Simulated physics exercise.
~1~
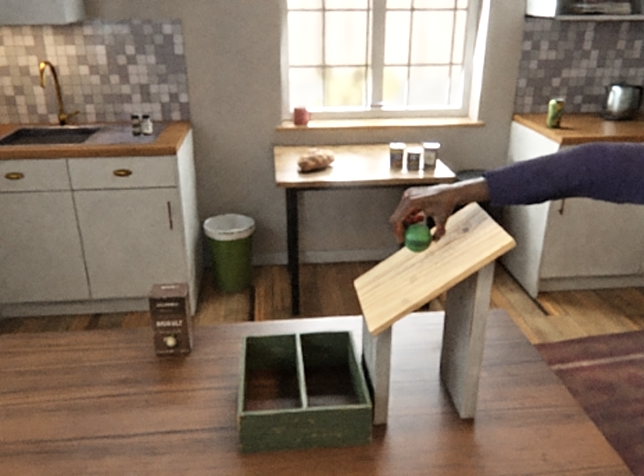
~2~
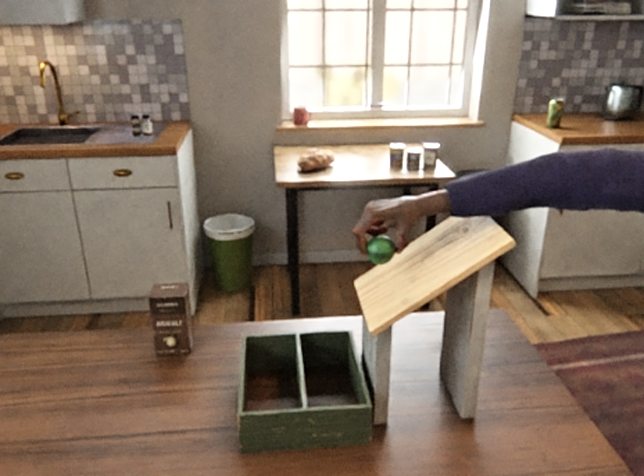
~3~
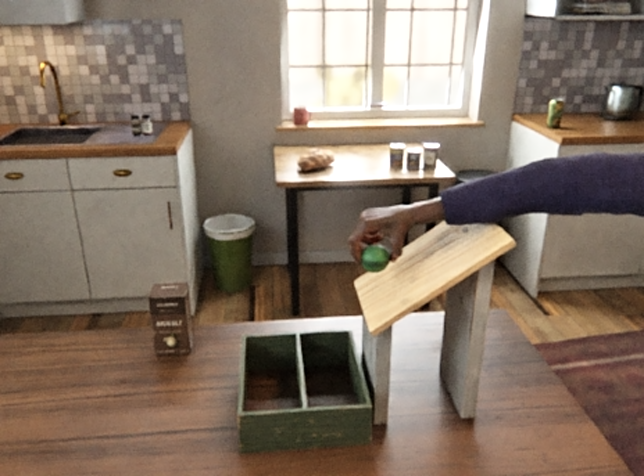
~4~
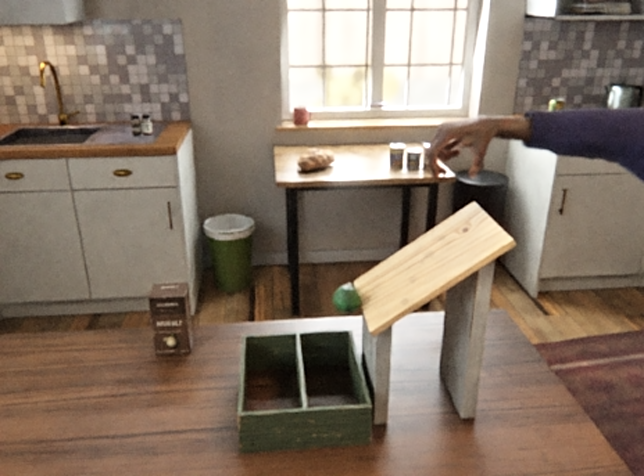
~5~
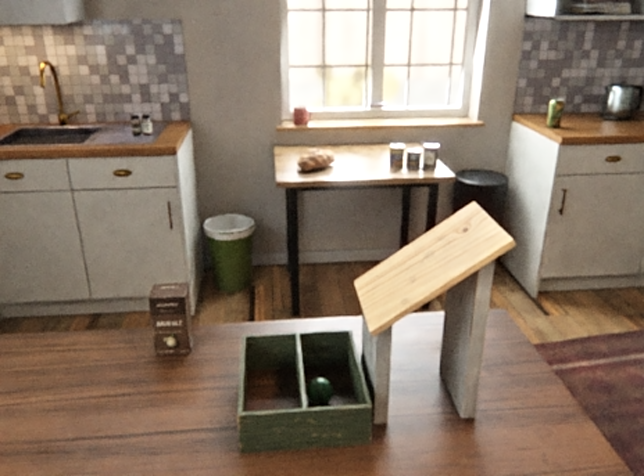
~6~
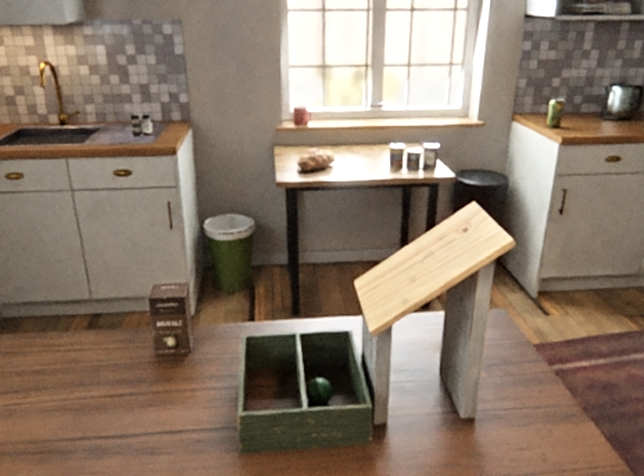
A green ball was held by a hand on a sloping wooden board, moved down toward its lower left edge and let go, then dropped into the nearer bay of the green tray and stayed there, while a brown carton stood still.
